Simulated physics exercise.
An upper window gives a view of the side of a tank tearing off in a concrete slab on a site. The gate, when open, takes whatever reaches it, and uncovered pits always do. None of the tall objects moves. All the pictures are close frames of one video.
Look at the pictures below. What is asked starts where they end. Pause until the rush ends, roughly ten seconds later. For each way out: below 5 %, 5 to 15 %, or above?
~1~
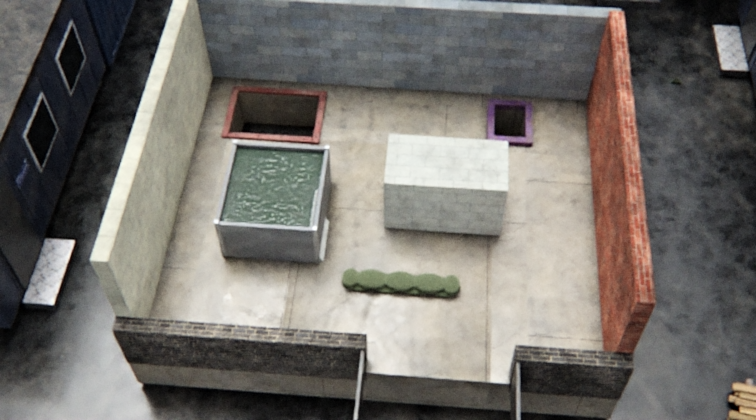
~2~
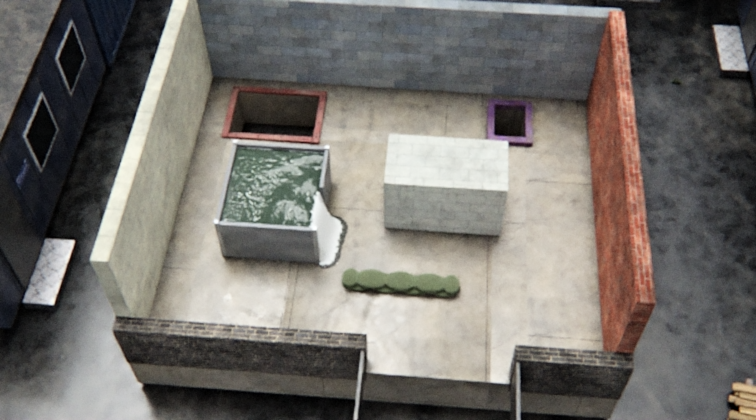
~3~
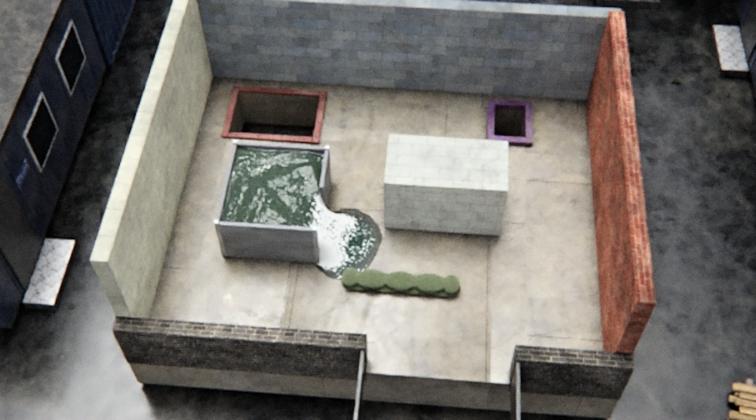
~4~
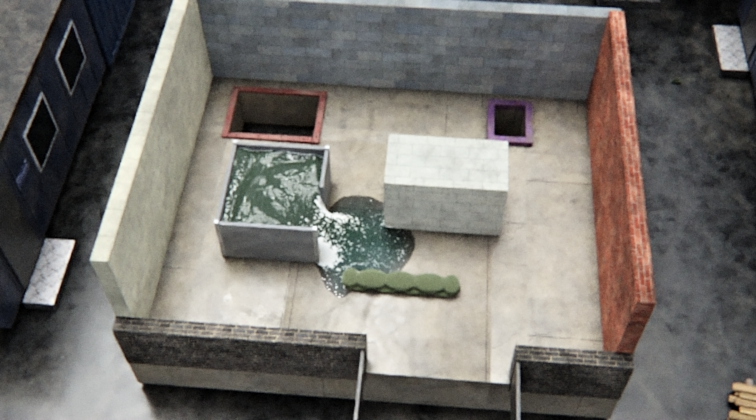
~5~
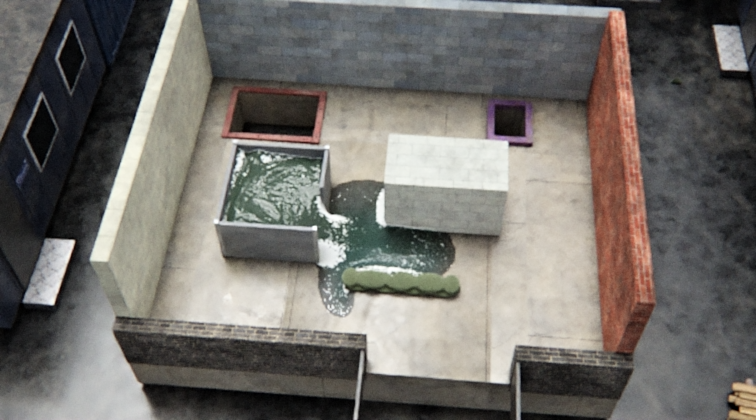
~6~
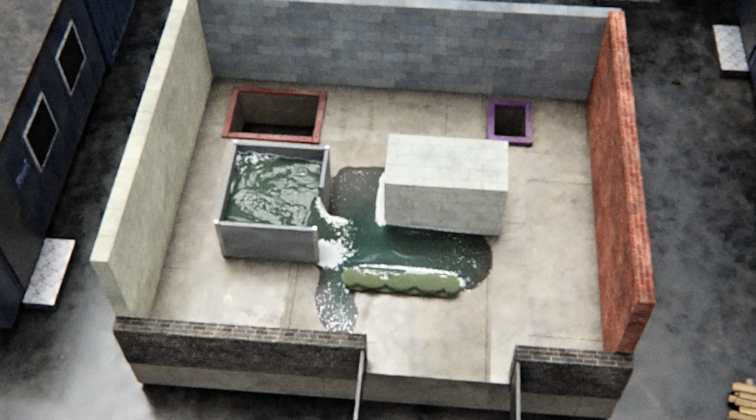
The gate lands in the middle band - five to fifteen per cent, the purple pit lands in the bottom band - below five per cent, the red pit lands in the bottom band - below five per cent.
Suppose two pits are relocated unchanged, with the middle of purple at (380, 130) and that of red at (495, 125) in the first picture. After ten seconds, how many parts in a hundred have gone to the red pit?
In per cent: Red 12.
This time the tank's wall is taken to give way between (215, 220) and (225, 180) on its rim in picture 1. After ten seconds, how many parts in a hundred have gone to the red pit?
In percent, red takes 20.
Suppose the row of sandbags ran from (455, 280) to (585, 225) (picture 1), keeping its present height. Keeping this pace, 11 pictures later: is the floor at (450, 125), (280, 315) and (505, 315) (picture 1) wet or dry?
In the order asked: Untouched, untouched and submerged.
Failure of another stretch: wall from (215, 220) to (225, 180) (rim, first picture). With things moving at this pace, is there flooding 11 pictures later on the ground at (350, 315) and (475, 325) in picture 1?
Going one by one: Sodden and then puddle-free.
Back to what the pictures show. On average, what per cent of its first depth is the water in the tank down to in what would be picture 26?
Around 30 percent, give or take.
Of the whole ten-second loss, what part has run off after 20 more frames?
Estimate: Some 15 %.
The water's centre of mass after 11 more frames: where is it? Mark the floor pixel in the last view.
Near (396, 238).
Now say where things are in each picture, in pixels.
In the first picture, still water in the open tank at (274, 187).
In the second picture, the front is at (323, 265), out from the gap at (318, 228).
In the third picture, water pours out at (318, 230) and has run to (375, 232).
In the fourth picture, the front is at (407, 253), out from the gap at (319, 231).
In the fifth picture, the front is at (448, 262), out from the gap at (319, 231).
In the sixth picture, the front is at (485, 268), out from the gap at (319, 231).
A moment on, water covers 30 % of the floor; the gate 0 %, the purple pit 0 %, the red pit 0 %.
Next, water covers 40 % of the floor; the gate 1 %, the purple pit 0 %, the red pit 0 %.
Then, water covers 60 % of the floor; the gate 2 %, the purple pit 0 %, the red pit 0 %.
Later, water covers 80 % of the floor; the gate 5 %, the purple pit 1 %, the red pit 0 %.
In the end, water covers 95 % of the floor; the gate 9 %, the purple pit 1 %, the red pit 0 %.
